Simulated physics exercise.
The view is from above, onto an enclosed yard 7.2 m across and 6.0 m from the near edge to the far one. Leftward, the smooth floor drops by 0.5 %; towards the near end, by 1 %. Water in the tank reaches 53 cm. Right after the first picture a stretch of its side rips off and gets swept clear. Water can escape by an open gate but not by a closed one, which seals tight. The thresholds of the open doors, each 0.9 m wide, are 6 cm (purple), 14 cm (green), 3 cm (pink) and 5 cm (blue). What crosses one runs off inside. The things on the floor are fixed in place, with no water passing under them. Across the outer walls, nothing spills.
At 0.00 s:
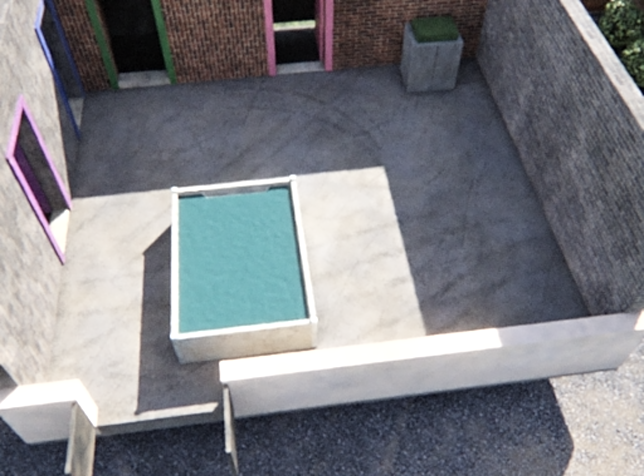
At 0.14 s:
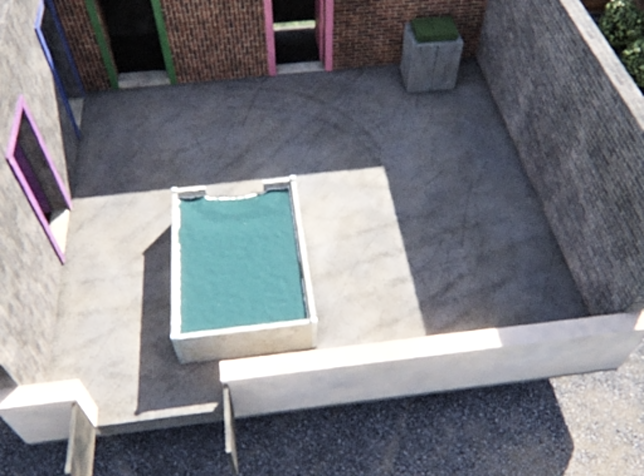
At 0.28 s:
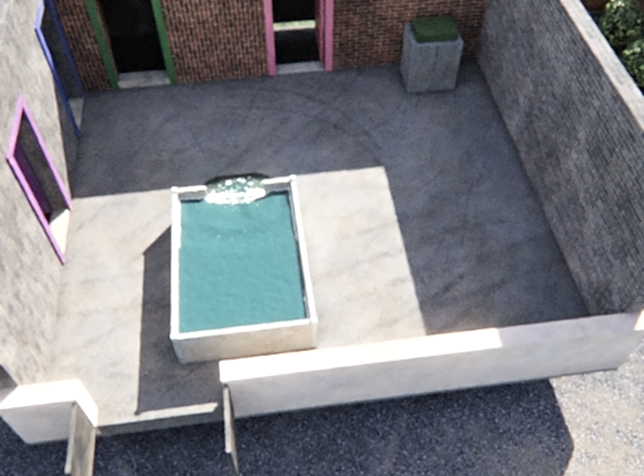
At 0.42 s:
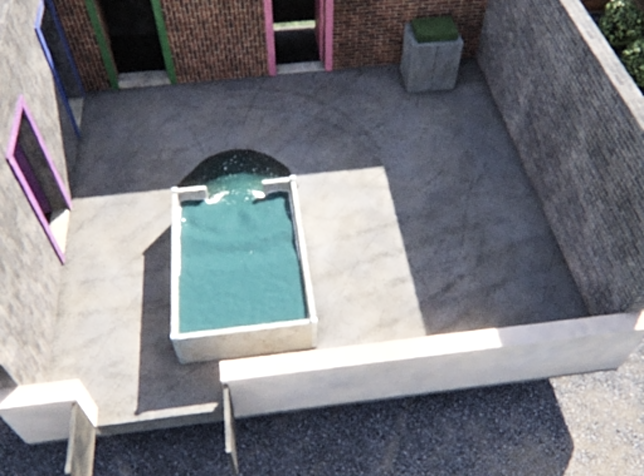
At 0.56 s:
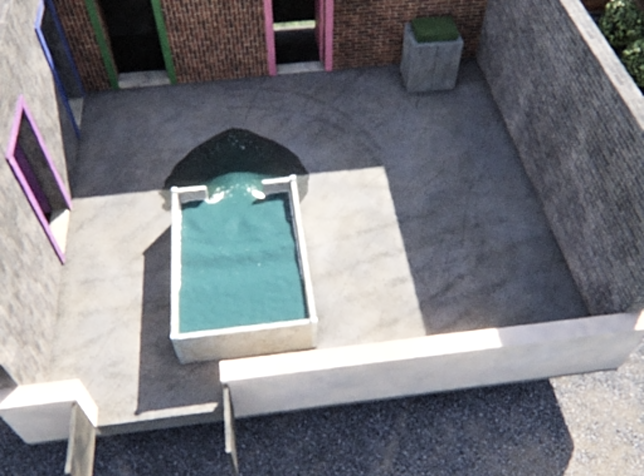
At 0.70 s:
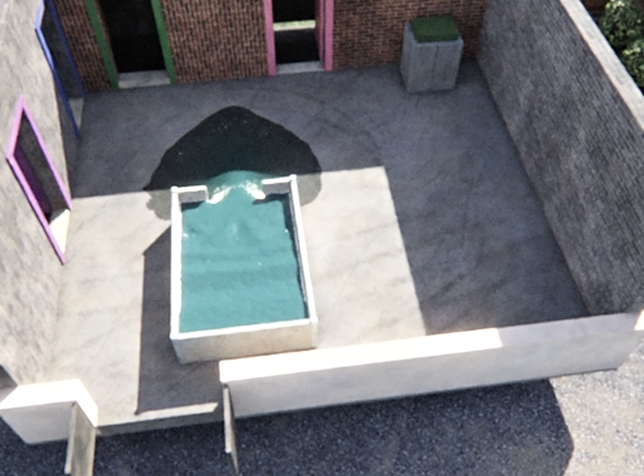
A walled yard of smooth grey floor lies below in bright sun and shadow, seen from above by a still camera. A pale rectangular tank of teal water stands left of centre, with green-edged and pink-edged doorways in the brick wall behind and a planter at upper right. The tank's far side breaks open, and water pours through, spreading a dark, widening patch towards the brick wall.
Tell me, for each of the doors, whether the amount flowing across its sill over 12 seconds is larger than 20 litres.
For 12 seconds: The purple door, not larger; the green door, not larger; the pink door, larger; the blue door, larger.
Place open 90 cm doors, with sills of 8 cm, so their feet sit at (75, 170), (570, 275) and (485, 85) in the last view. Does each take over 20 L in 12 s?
In sequence the answers are less than that, less than that and less than that.
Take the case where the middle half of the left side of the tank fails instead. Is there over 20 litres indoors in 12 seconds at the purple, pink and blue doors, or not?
Here's how it goes: Purple exceeds it, pink falls short, blue exceeds it.
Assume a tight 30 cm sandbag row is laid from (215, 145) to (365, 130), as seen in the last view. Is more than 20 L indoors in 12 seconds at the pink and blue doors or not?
At the pink door the limit is not reached, and at the blue door it is exceeded.
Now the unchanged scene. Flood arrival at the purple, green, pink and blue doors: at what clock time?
So purple at 4.0 s, green at 1.6 s, pink at 1.5 s, and blue at 2.0 s.
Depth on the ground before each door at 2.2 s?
Measured in centimetres, the purple door gives 0, the green door 14, the pink door 12 and the blue door 7.
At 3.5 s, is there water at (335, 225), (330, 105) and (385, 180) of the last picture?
First spot not yet wet, second submerged, third not yet wet.
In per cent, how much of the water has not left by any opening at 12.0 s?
Some 78 in a hundred.
After 1.4 s water covers 25 % of the floor and is deepest (27 cm) near (237, 203); purple door not reached, green door not reached, pink door not reached, blue door not reached.
After 2.2 s water covers 30 % of the floor and is deepest (24 cm) near (237, 203); purple door not reached, green door 14 cm at the sill, 0 L in, pink door 12 cm at the sill, 20 L in, blue door 7 cm at the sill, 0 L in.
After 3.5 s water covers 35 % of the floor and is deepest (18 cm) near (95, 94); purple door not reached, green door 12 cm at the sill, 1 L in, pink door 11 cm at the sill, 74 L in, blue door 16 cm at the sill, 45 L in.
After 7.0 s water covers 70 % of the floor and is deepest (12 cm) near (82, 116); purple door 4 cm at the sill, 0 L in, green door 8 cm at the sill, 2 L in, pink door 7 cm at the sill, 129 L in, blue door 11 cm at the sill, 154 L in.
After 12.0 s water covers 90 % of the floor and is deepest (8 cm) near (45, 414); purple door 4 cm at the sill, 0 L in, green door 4 cm at the sill, 2 L in, pink door 3 cm at the sill, 145 L in, blue door 6 cm at the sill, 190 L in.
